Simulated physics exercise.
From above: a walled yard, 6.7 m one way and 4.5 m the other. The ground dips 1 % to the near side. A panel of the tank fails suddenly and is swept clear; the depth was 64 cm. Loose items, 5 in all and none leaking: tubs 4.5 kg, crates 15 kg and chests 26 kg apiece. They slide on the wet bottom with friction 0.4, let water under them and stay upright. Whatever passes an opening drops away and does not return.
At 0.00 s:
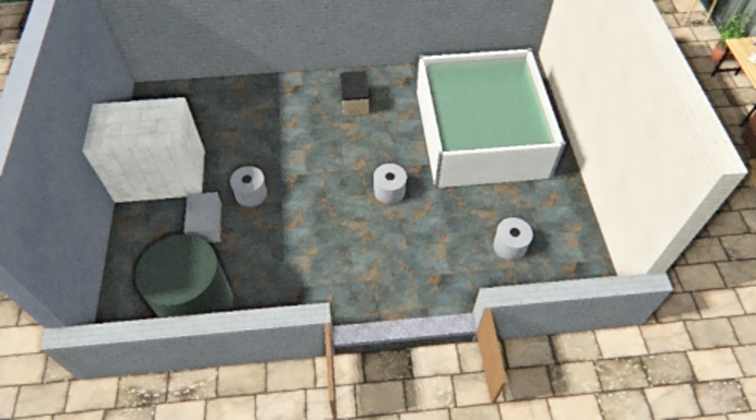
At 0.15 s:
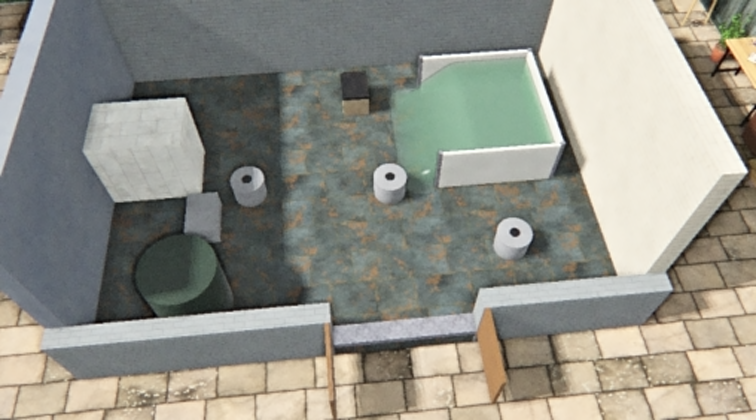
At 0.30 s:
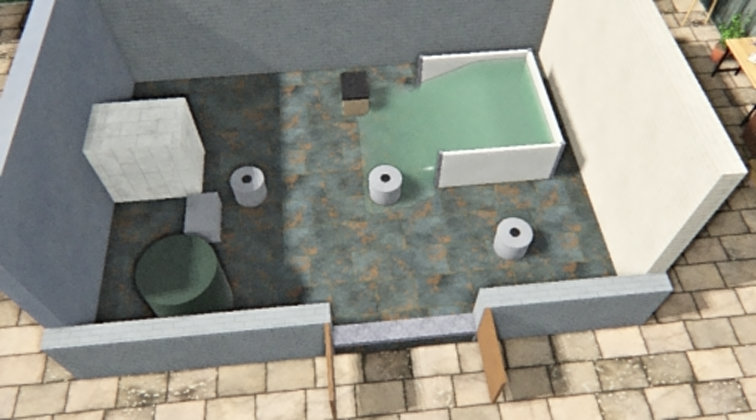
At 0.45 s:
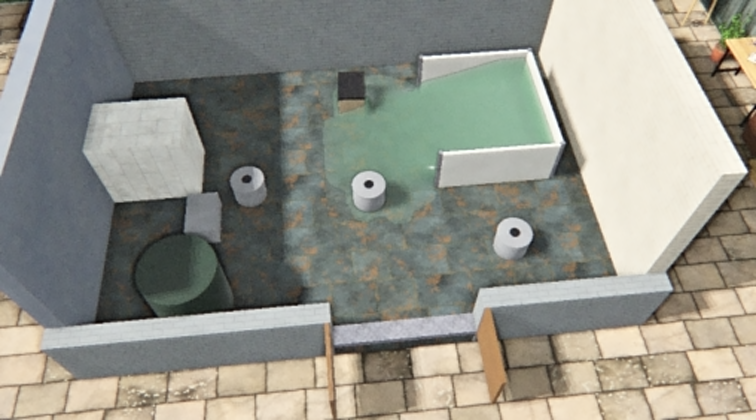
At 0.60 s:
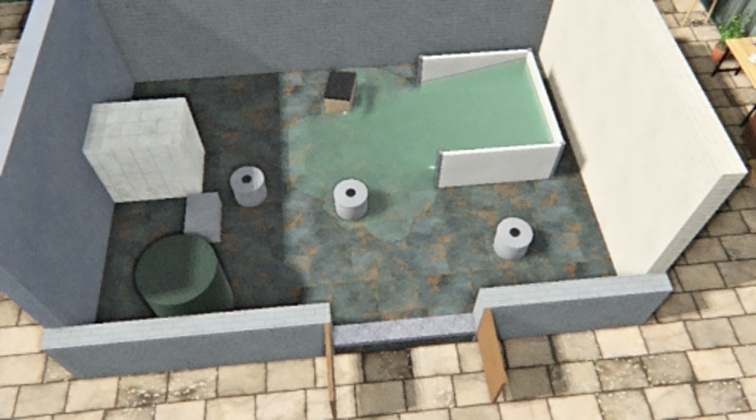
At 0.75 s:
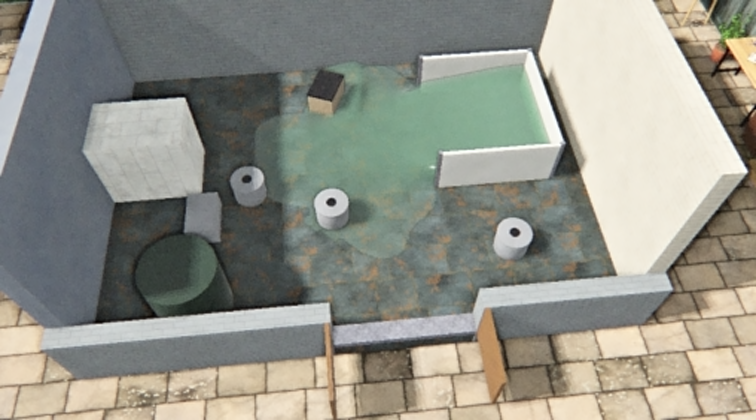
Green water spreads leftward from the open tank, shifting a grey tub and a small chest.
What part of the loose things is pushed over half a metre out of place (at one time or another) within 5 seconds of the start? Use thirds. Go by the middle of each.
It is at least two thirds.
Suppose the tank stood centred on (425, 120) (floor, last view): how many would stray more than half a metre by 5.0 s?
Then 3.
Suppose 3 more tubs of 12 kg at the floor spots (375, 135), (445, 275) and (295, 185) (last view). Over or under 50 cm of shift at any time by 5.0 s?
In turn: Over, under, past it.
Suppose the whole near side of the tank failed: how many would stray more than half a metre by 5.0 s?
In that case 2 of them.
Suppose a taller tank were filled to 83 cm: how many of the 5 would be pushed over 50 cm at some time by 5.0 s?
Then 4.
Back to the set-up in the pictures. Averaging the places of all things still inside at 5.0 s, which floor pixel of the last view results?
Near (233, 200).
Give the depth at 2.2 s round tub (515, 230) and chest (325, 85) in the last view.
About 0 and 9 cm.
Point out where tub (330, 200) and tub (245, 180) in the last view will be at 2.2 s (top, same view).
Near (219, 246) and (156, 229).
After 1.1 s 2 of 5 are over 50 cm from their spots; 0 afloat.
After 2.2 s 4 of 5 are over 50 cm from their spots; 2 afloat.
After 3.5 s 4 of 5 are over 50 cm from their spots; 4 afloat.
After 5.0 s 4 of 5 are over 50 cm from their spots, and 4 have been at some point; 4 afloat.
